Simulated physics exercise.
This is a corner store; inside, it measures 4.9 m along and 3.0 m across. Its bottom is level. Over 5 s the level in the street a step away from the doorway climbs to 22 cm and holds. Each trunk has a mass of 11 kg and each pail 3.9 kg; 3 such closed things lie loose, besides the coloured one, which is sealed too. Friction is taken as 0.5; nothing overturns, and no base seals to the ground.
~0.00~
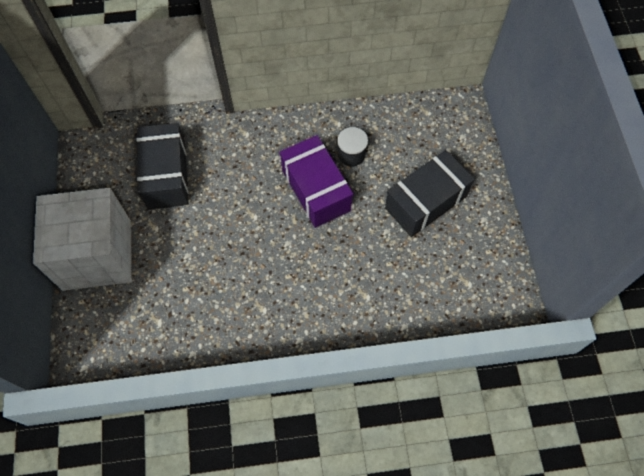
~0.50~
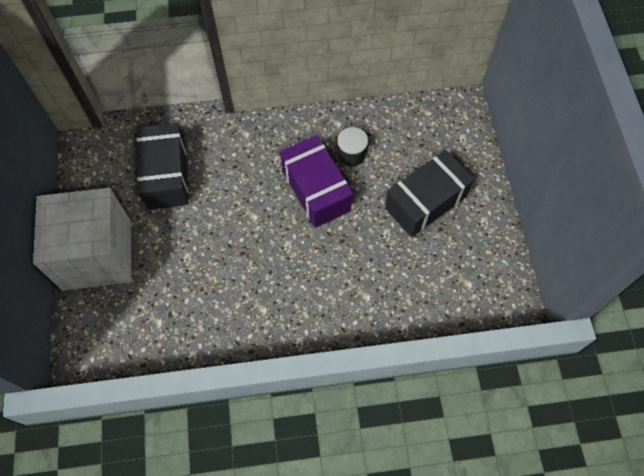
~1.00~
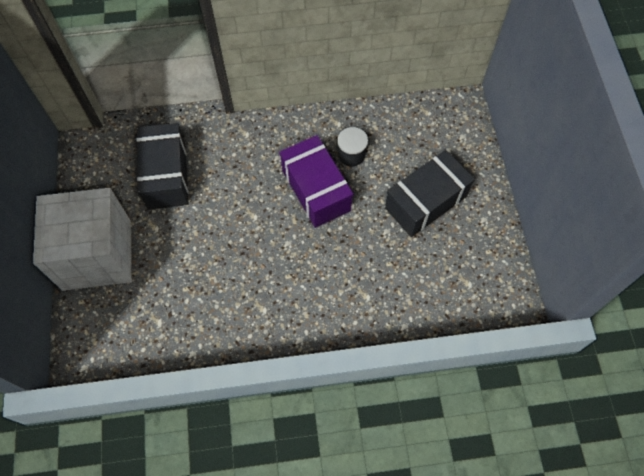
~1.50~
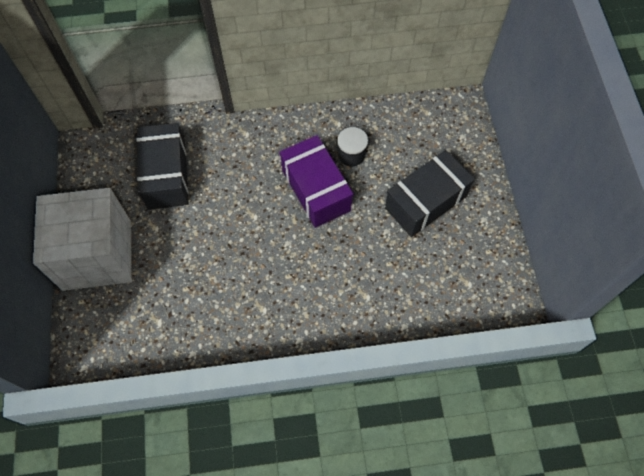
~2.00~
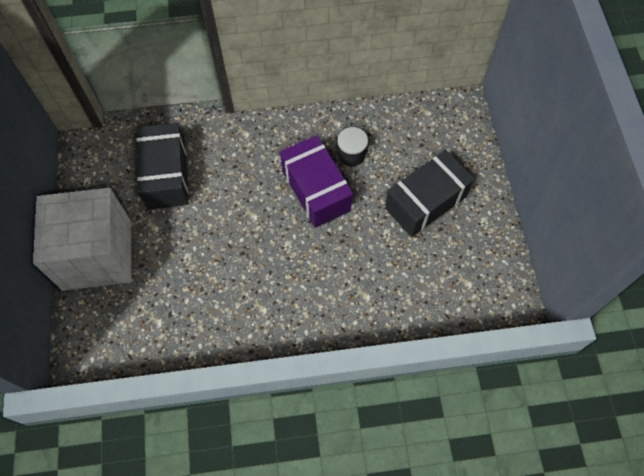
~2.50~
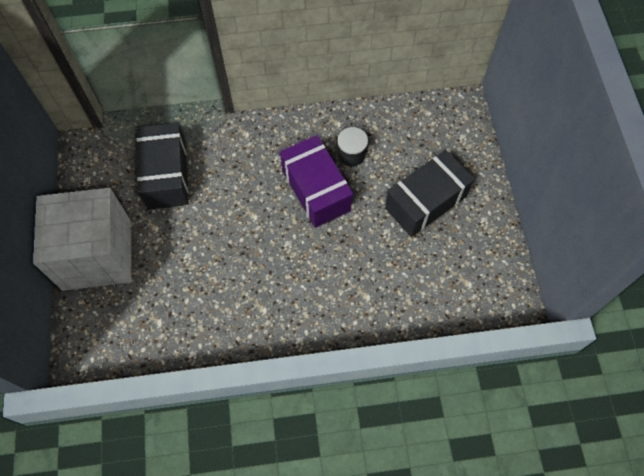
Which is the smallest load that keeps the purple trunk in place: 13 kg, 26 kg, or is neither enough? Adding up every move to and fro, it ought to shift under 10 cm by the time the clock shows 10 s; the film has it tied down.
Only the heavier mass suffices.
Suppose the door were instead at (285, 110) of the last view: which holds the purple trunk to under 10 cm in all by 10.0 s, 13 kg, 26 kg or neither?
With that change, neither one suffices.
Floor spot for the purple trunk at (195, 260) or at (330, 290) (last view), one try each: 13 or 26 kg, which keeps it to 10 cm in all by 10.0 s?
In that order: Neither holds; neither holds.
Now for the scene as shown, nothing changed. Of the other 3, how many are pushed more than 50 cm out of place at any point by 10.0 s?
I make that 1.
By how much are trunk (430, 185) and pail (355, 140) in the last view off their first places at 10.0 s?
The first is 5 cm from its start, the second 0 cm.
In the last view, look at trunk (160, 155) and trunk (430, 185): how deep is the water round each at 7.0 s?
Around 11 cm and 0 cm.
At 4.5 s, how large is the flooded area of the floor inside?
About 5.0 m2.
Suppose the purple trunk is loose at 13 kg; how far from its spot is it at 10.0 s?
Roughly 20 cm.
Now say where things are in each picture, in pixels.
The first picture shows the purple trunk at (316, 172) rests on the ground; water covers 0.0 m2; 0 of 4 have shifted.
The second picture shows the purple trunk at (316, 172) rests on the ground; water covers 0.0 m2; 0 of 4 have shifted.
The third picture shows the purple trunk at (316, 172) rests on the ground; 0.0 m2 under water; 0 of 4 have shifted.
The fourth picture shows the purple trunk at (316, 172), on the bottom; 0.0 m2 under water; 0 of 4 have shifted.
The fifth picture shows the purple trunk at (316, 172), on the bottom; water covers 0.0 m2; 0 of 4 have shifted.
The sixth picture shows the purple trunk at (316, 172), on the bottom; 0.4 m2 under water; 0 of 4 have shifted.
After 3.5 s the purple trunk would be 0 cm from its start with 13 kg and 0 cm from its start with 26 kg; 0 cm of water round it then.
After 4.5 s the purple trunk would be 0 cm from its start with 13 kg and 0 cm from its start with 26 kg; 1 cm of water round it then.
After 7.0 s the purple trunk would be 0 cm from its start with 13 kg and 0 cm from its start with 26 kg; 2 cm of water round it then.
After 10.0 s the purple trunk would be 21 cm from its start with 13 kg and 0 cm from its start with 26 kg; 4 cm of water round it then.
